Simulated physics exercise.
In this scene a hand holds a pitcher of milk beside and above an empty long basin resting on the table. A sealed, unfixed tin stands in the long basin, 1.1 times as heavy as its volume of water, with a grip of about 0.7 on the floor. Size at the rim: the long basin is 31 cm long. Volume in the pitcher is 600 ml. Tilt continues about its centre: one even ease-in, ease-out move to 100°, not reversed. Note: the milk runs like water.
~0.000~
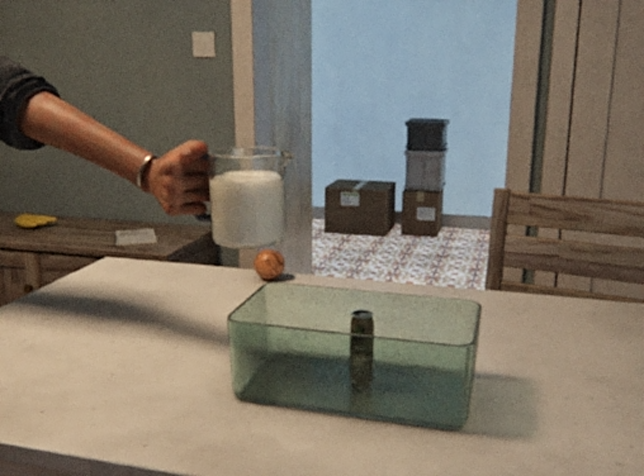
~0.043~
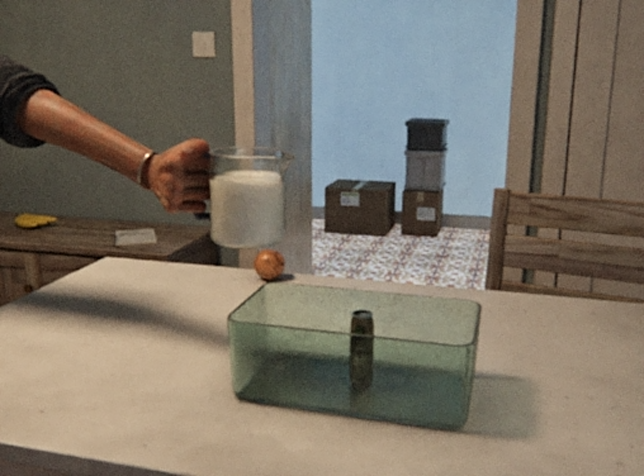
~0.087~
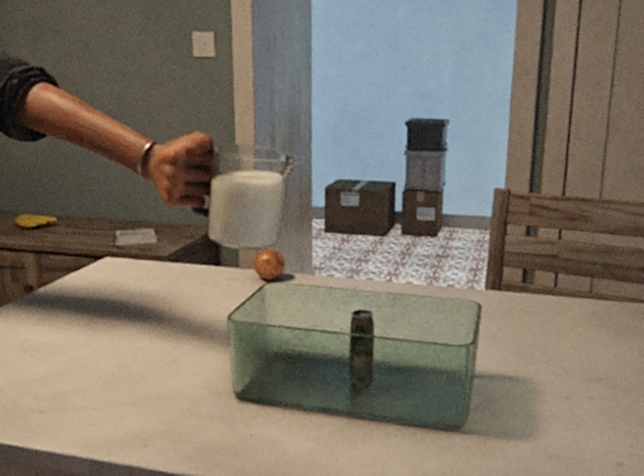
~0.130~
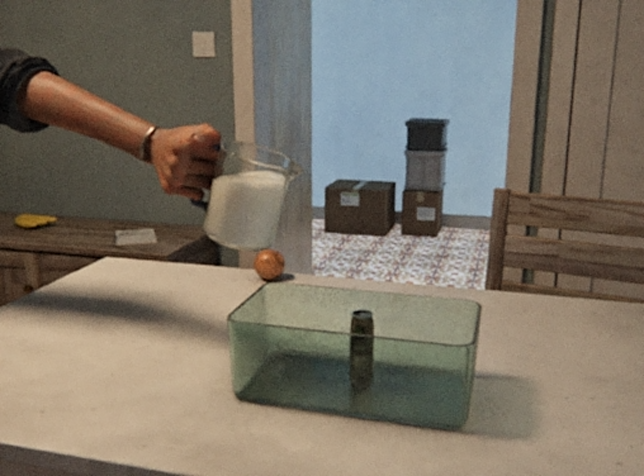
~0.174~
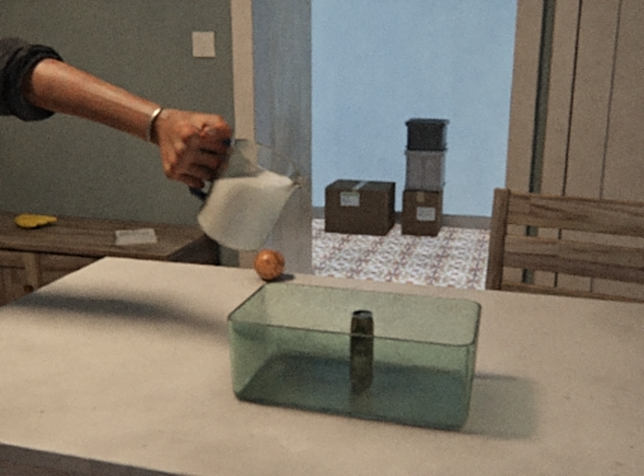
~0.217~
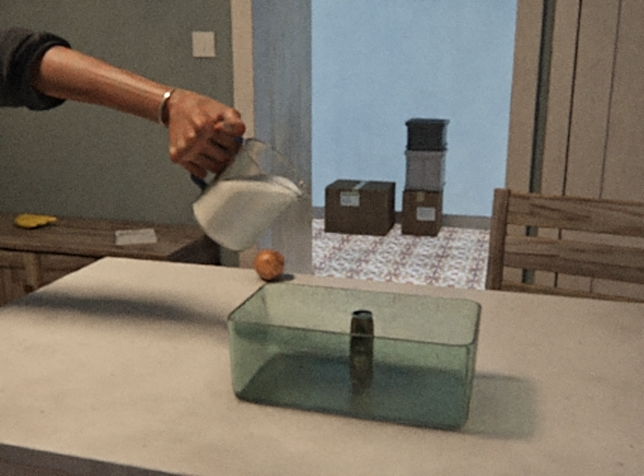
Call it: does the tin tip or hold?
It tips.
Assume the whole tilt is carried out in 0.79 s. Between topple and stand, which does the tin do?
The tin goes over.
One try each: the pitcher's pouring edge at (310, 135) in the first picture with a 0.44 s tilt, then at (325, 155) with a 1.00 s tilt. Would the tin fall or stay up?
The tin stays vertical the first time and stays vertical the second time.
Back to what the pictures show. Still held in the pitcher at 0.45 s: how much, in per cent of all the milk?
Fraction remaining: Approx. 62 per cent.
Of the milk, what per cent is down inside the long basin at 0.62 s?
I'd say roughly 54 in a hundred of it.
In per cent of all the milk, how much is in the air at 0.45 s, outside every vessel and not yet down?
28 %.
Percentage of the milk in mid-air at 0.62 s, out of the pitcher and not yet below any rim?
Close to 22 in every hundred parts.
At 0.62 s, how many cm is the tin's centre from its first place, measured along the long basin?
Roughly 2 cm.
By 0.45 s the tilt is 98° and 63 per cent is still to pour; the tin stands where it began.
By 0.62 s the tilt is 100° and 23 per cent is still to pour; the tin leans 5°.
By 0.80 s the tilt is 100° and 8 per cent is still to pour; the tin leans 46°.
By 0.99 s the tilt is 100° and 2 per cent is still to pour; the tin lies on its side.
At rest the tin lies on its side.
